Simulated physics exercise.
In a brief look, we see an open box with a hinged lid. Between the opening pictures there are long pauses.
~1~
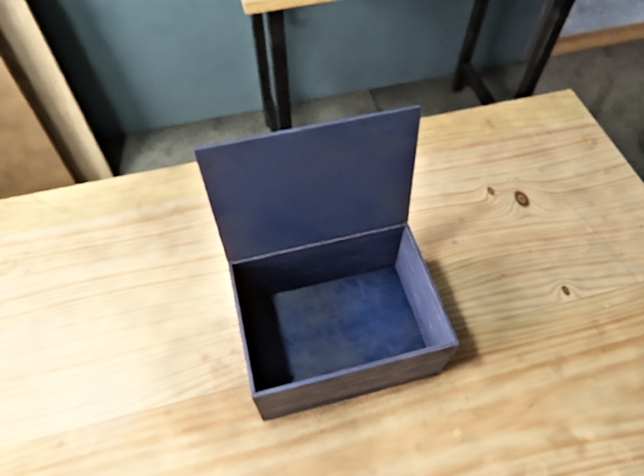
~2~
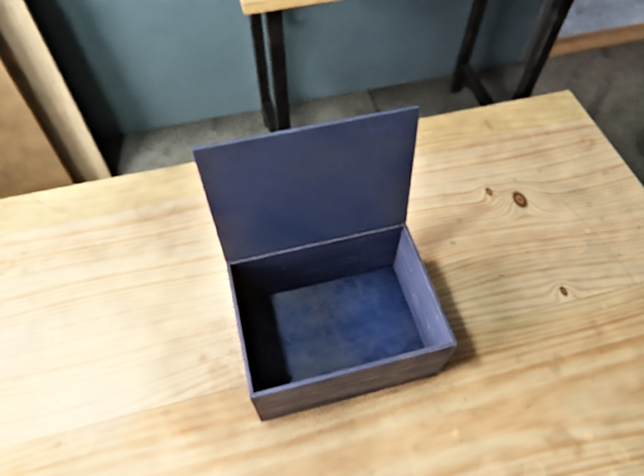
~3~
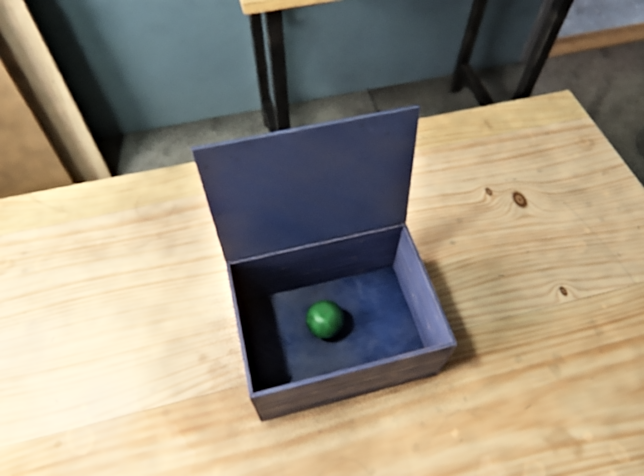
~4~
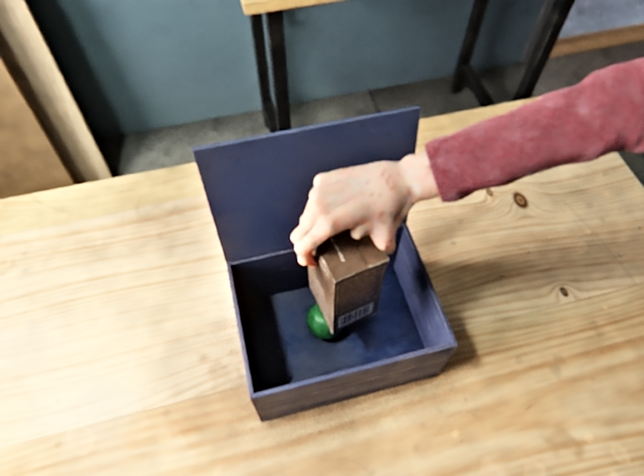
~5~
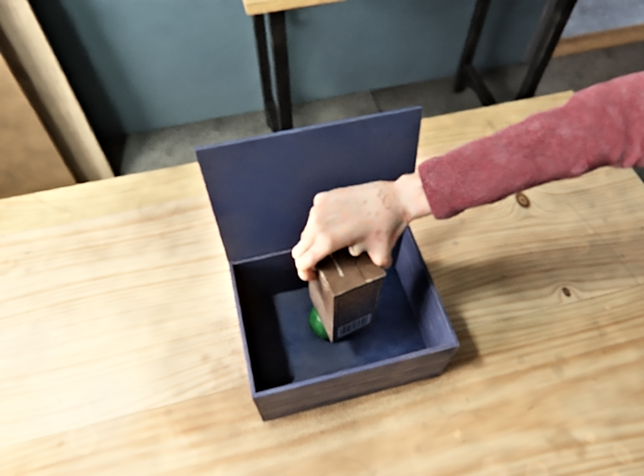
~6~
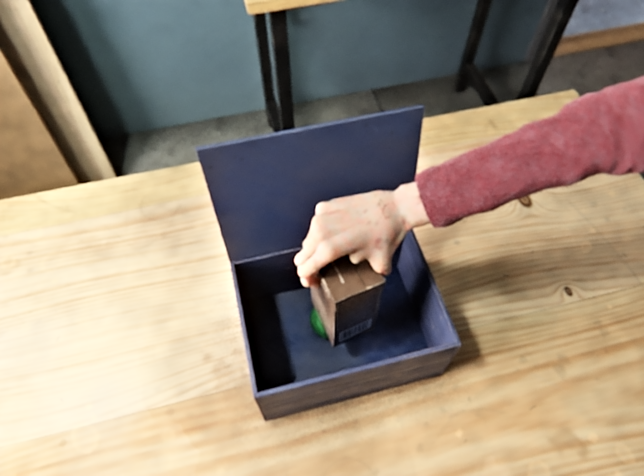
A green ball appears in an open blue box, then a hand lowers a brown carton inside.
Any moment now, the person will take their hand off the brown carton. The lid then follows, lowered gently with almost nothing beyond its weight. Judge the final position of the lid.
The lid finishes down on the rim.
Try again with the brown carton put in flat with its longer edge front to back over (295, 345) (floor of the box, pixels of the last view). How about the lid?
That way the lid ends up fully closed.
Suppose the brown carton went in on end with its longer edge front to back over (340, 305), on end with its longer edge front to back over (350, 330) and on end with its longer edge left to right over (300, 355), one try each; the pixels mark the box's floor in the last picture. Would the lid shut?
So, one: It drops fully; two: It drops fully; three: It remains raised.
Then, 0.40 s on from there, brown carton turned 64° from how it was put near (369, 317); green apple shifted about its own width.
Then, 1.20 s on from there, lid starting down; brown carton on its side near (362, 322); green apple shifted well along.
Then, 1.70 s on from there, lid 46° above the rim; brown carton on its side near (362, 322); green apple shifted well along.
Then, 1.90 s on from there, lid 19° above the rim; brown carton on its side near (362, 322); green apple shifted well along.
In the end, lid shut; toppled in the box, brown carton; moved from the start, green apple. At the end, from the last picture's camera, brown carton near (362, 322).
